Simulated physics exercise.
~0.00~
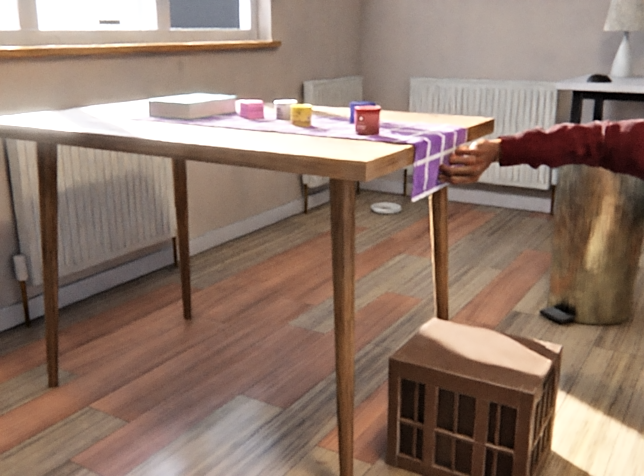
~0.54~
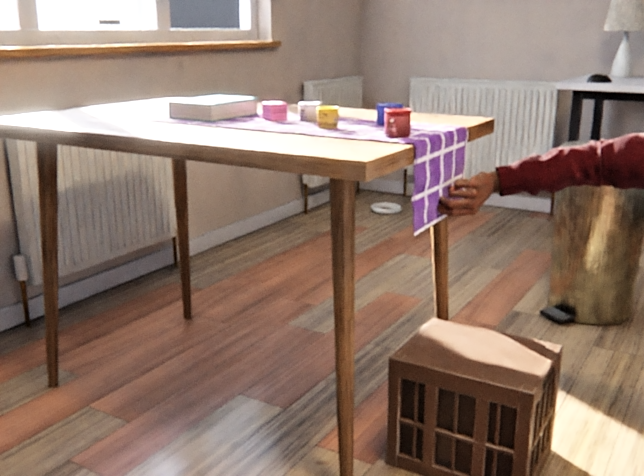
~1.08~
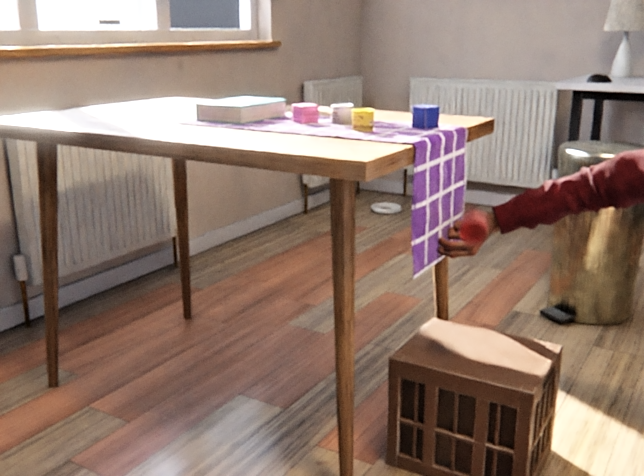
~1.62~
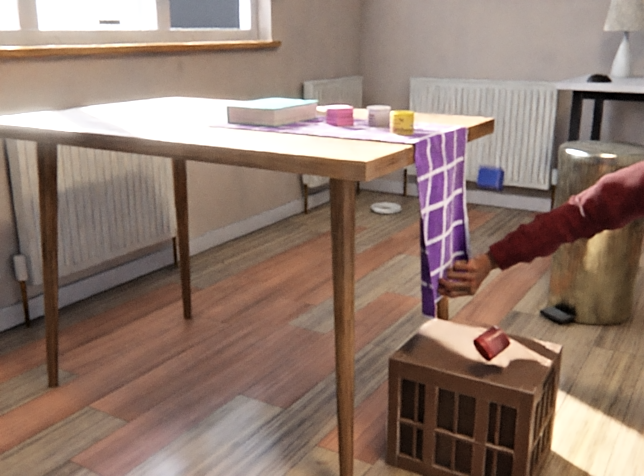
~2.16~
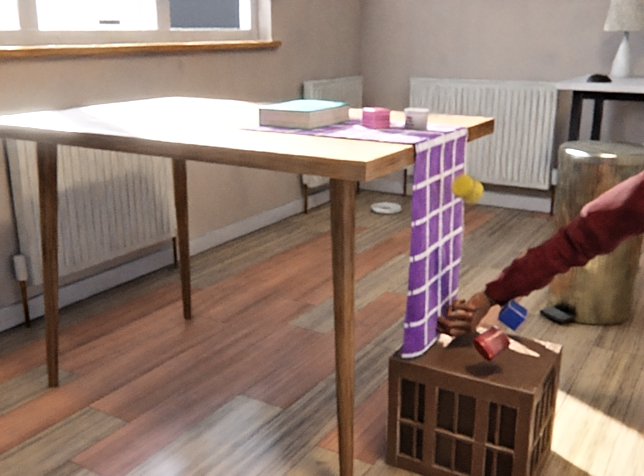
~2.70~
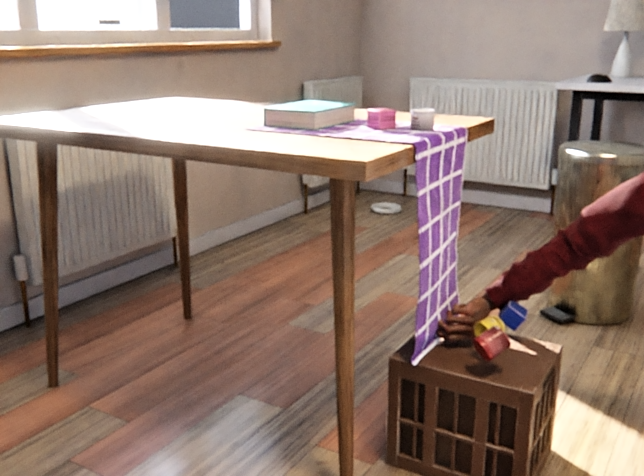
A hand pulls a purple cloth down off a table, dropping three small pots onto a crate.
